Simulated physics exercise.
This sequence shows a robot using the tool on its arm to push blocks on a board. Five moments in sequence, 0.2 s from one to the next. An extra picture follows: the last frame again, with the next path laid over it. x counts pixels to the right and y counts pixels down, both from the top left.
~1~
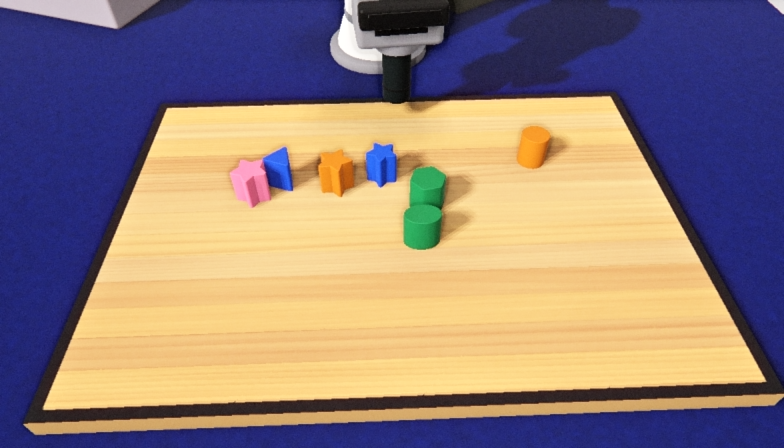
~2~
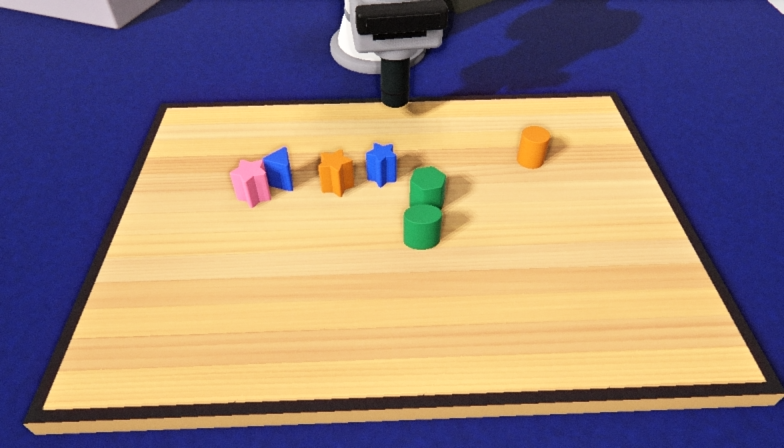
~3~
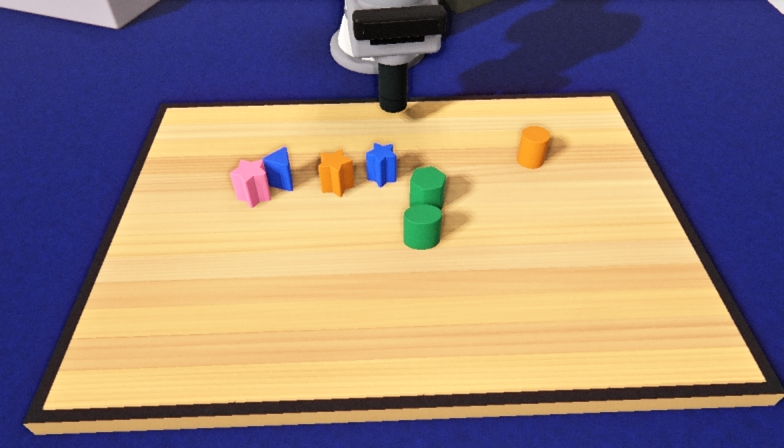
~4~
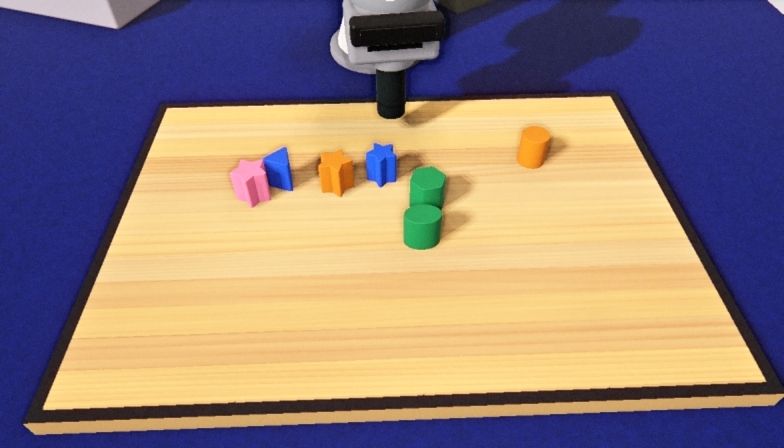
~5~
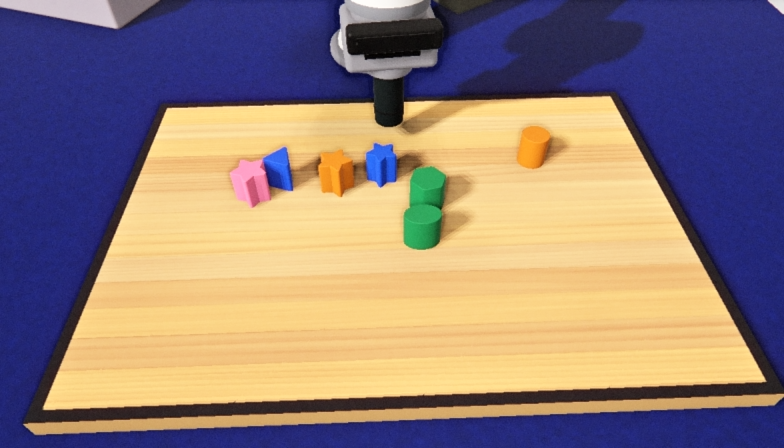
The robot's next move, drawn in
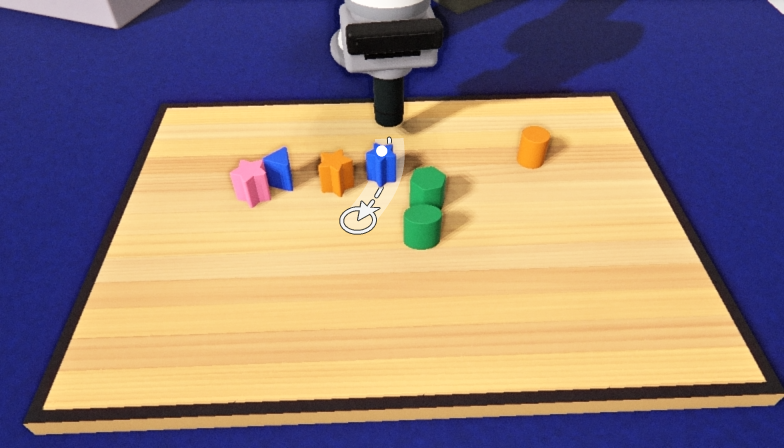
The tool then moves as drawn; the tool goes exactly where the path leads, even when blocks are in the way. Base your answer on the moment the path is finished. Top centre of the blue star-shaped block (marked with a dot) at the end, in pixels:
Its top middle: (346, 214).
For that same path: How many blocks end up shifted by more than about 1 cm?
I think only one will be displaced.
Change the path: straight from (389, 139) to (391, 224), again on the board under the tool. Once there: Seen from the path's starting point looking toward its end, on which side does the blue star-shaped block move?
My prediction: Rightwards.
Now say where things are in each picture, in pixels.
The first frame shows tip of the tool at (397, 97), middles of tops, orange star-shaped block at (334, 159), blue star-shaped block at (382, 151).
The second frame shows tool at (395, 101), nothing pushed.
The third frame shows tool at (393, 106), nothing pushed.
The fourth frame shows tool at (391, 112), nothing pushed.
The fifth frame shows tool at (389, 120), orange star-shaped block at (334, 159), blue star-shaped block at (382, 151).
The line goes from (389, 139) via (389, 164) and (379, 192), ending at (358, 220); the dot is on the blue star-shaped block.
On the path given first. One third of the way, tool at (389, 146); blue star-shaped block at (381, 155).
Two thirds of the way, tool at (378, 174); blue star-shaped block at (368, 185).
At the end, tool at (357, 201); orange star-shaped block unmoved; blue star-shaped block at (346, 214).
